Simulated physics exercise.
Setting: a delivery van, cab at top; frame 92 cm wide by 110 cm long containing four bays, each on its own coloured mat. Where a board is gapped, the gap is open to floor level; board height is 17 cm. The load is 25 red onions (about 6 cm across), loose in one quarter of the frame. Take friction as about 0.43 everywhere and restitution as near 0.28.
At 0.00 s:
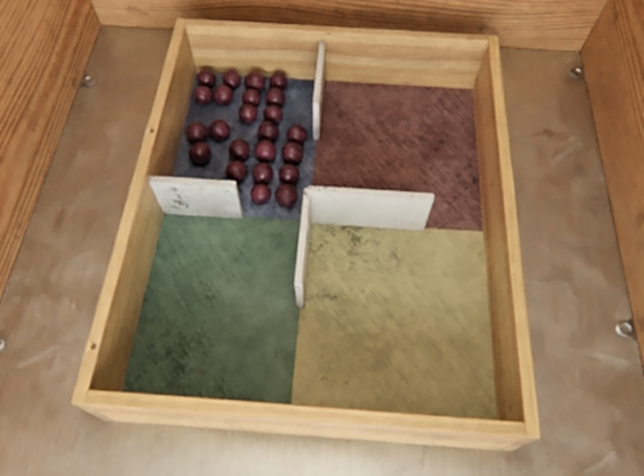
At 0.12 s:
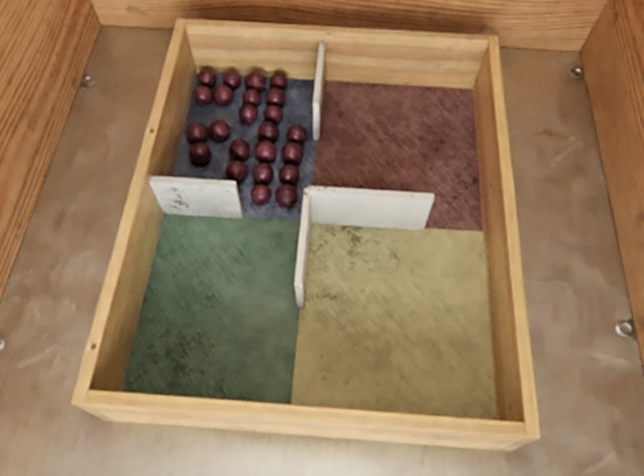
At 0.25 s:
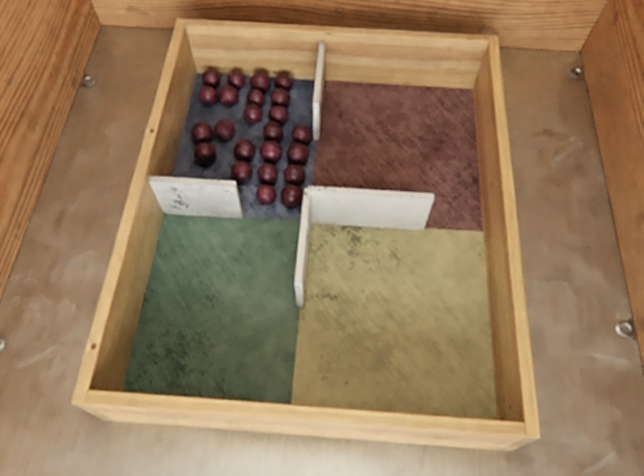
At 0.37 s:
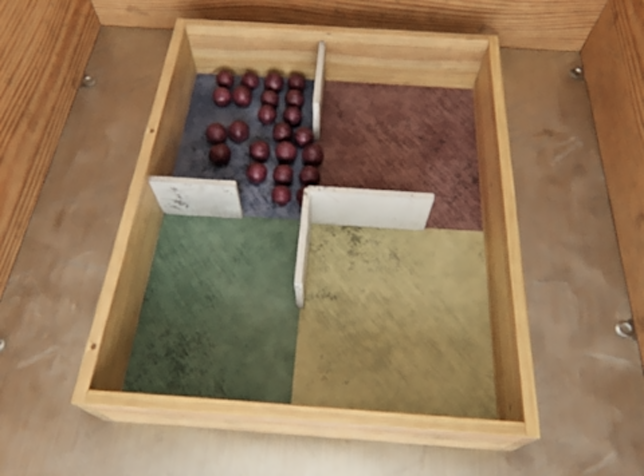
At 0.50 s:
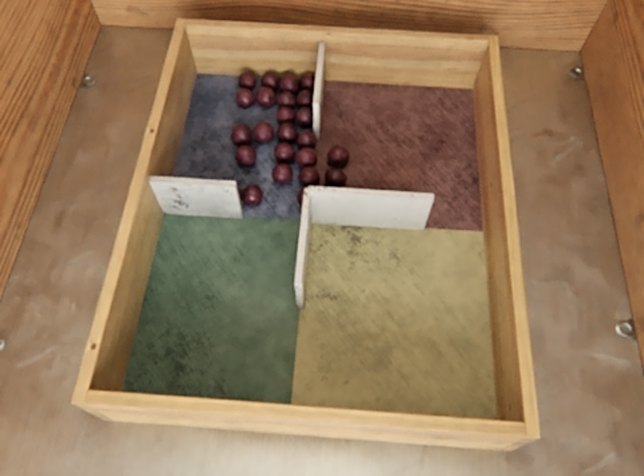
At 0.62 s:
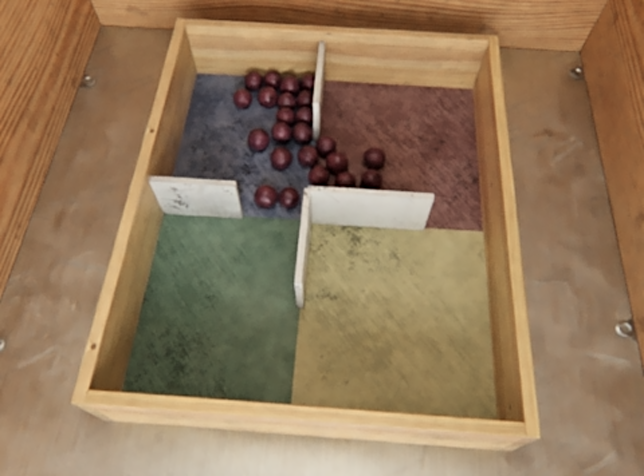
Dark red balls shifting rightward across the blue section of a wooden tray, several passing through a gap into the red section.
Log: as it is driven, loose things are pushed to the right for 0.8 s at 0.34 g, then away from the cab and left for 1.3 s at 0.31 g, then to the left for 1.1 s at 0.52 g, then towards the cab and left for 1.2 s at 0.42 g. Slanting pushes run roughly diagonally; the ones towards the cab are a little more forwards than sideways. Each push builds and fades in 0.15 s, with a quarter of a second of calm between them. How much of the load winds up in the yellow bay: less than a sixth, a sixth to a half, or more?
Share finishing in the yellow bay: Short of one sixth of them.
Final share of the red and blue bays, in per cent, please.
Share of red: 0 in a hundred; share of blue: 60 in a hundred.
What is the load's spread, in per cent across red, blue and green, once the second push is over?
By then: Red 0, blue 60, green 40 per cent.
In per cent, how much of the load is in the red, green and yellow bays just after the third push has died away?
The load sits as red 0 per cent, green 40 per cent and yellow 0 per cent.
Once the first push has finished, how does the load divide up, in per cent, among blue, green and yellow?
Blue 50 %, green 0 %, yellow 0 %.
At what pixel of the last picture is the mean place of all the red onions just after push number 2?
Near (207, 233).
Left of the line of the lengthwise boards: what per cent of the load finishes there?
About 100 %.
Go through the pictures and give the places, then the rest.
Middle of the blue mat (248, 140); middle of the green mat (219, 308); middle of the red mat (398, 149); middle of the yellow mat (396, 320); 25 in the blue bay; the onion farthest behind, in the direction of the first push, is at (207, 79), in the first picture.
In the second picture, 25 in the blue bay; the onion farthest behind, in the direction of the first push, is at (207, 79).
In the third picture, 25 in the blue bay; the onion farthest behind, in the direction of the first push, is at (212, 79).
In the fourth picture, 25 in the blue bay; the onion farthest behind, in the direction of the first push, is at (225, 80).
In the fifth picture, 3 in the red bay and 22 in the blue bay; the onion farthest behind, in the direction of the first push, is at (248, 81).
In the sixth picture, 8 in the red bay and 17 in the blue bay; the onion farthest behind, in the direction of the first push, is at (243, 99).
After push 1 (1.04 s), 11 in the red bay, 13 in the blue bay and 1 in the yellow bay.
After push 2 (2.59 s), 15 in the blue bay, 9 in the green bay and 1 in the yellow bay.
After push 3 (3.94 s), 15 in the blue bay and 10 in the green bay.
After push 4 (5.39 s), 15 in the blue bay and 10 in the green bay.
Final count (at 5.68 s), 15 in the blue bay and 10 in the green bay. Asked share, 0 of 25, 0 per cent.
